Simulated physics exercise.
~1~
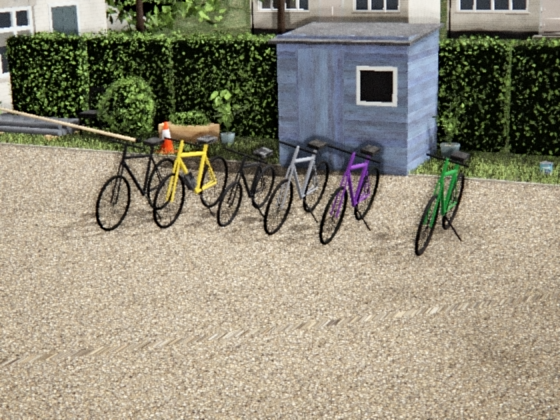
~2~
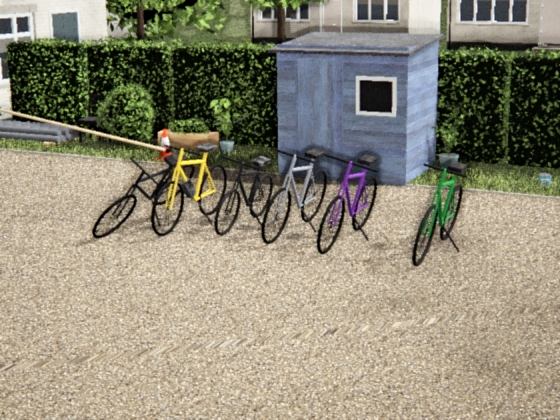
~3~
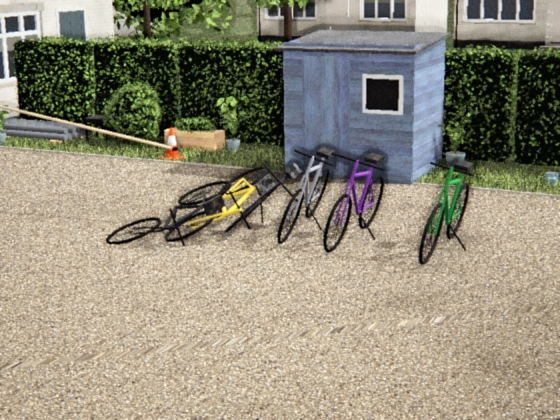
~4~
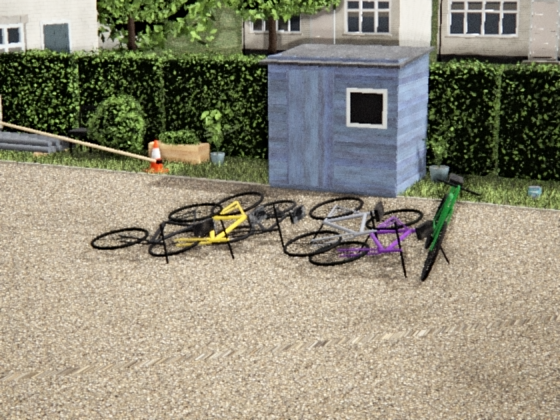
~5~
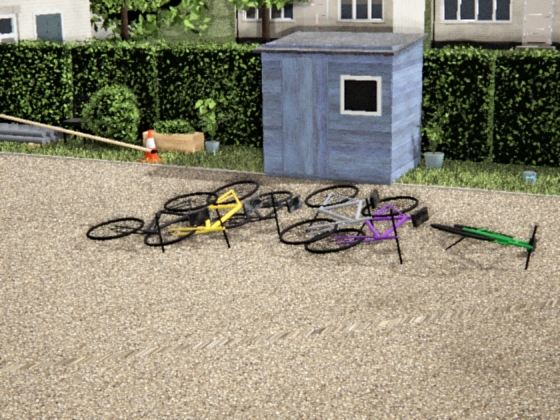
The clip opens on six bicycles standing side by side on gravel in front of a hedge and a small blue shed, with a long pole at the left. The pole moves slightly to the right, and the dark bicycle at the left end starts to tip. It drops against its neighbours, and the yellow bicycle and the dark one beside it topple to the right. The grey and purple bicycles go over next, while the green one still stands at the far right. Finally the green bicycle falls too, leaving none of them standing.
